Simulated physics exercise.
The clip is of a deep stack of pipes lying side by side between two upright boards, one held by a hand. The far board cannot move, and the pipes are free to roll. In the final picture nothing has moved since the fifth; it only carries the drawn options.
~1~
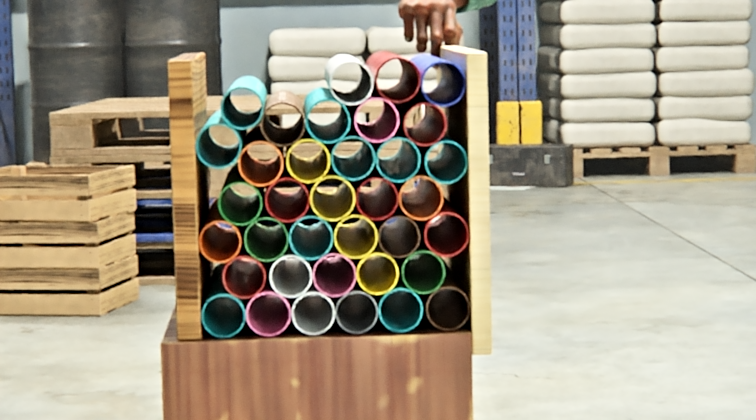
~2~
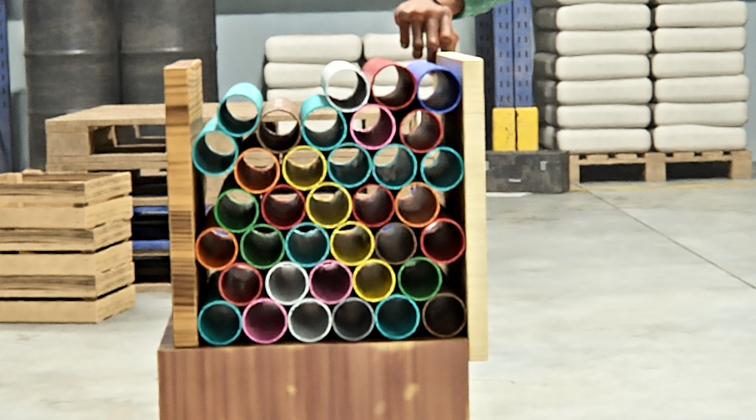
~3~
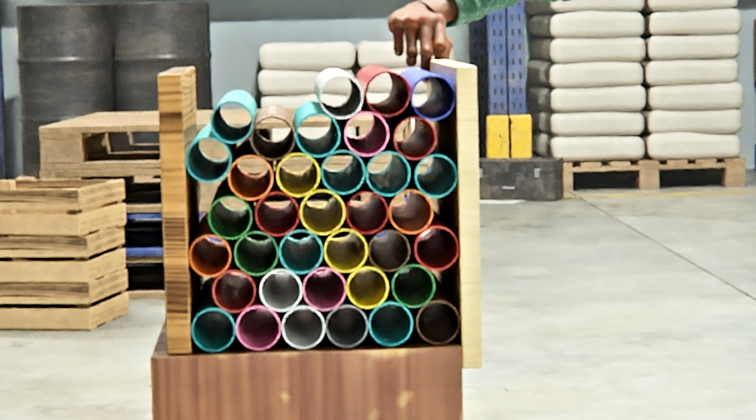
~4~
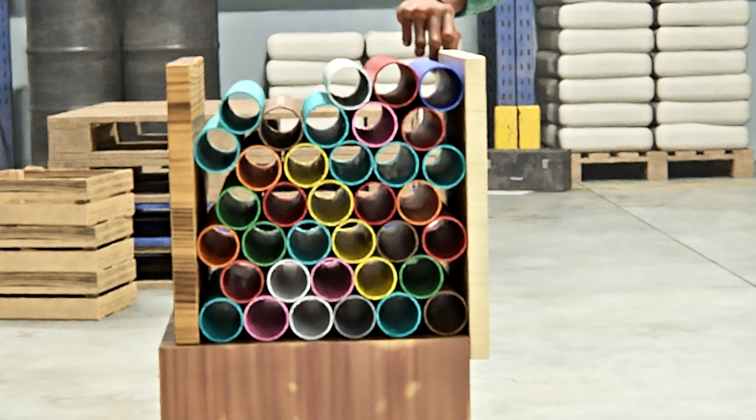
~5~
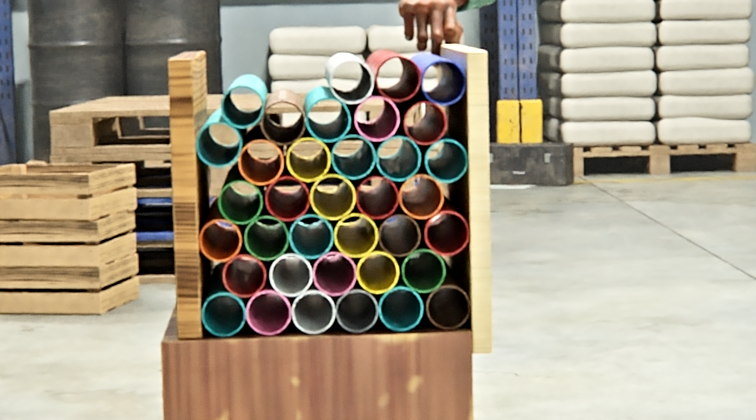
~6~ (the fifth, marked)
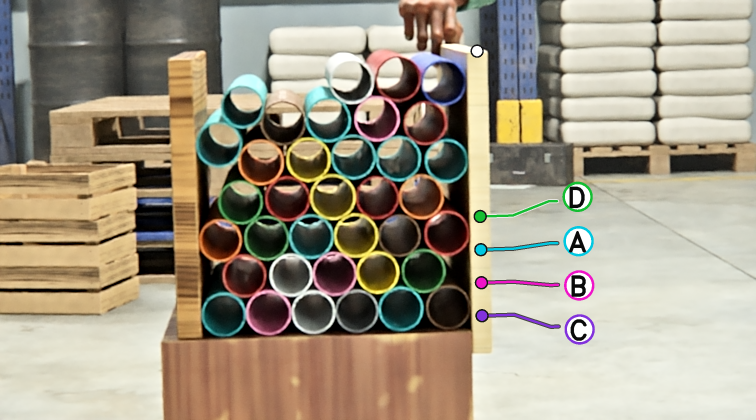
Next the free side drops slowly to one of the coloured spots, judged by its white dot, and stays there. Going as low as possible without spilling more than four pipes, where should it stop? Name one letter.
No lower than A.
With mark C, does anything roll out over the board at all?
Yes, at C.
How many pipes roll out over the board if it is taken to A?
The count is four.
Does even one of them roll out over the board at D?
Yes.
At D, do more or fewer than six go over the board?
It loses fewer than six.
On the marked copy, A at (481, 250); B at (481, 283); C at (482, 316); D at (480, 216); the white dot at (477, 51).
Following A. Soon after the start, top of the board (468, 137).
Later, top of the board (470, 232).
In the end, top of the board (470, 249), four out over the board.
As for the rest, B more than four out over the board; C more than four out over the board; D four out over the board.
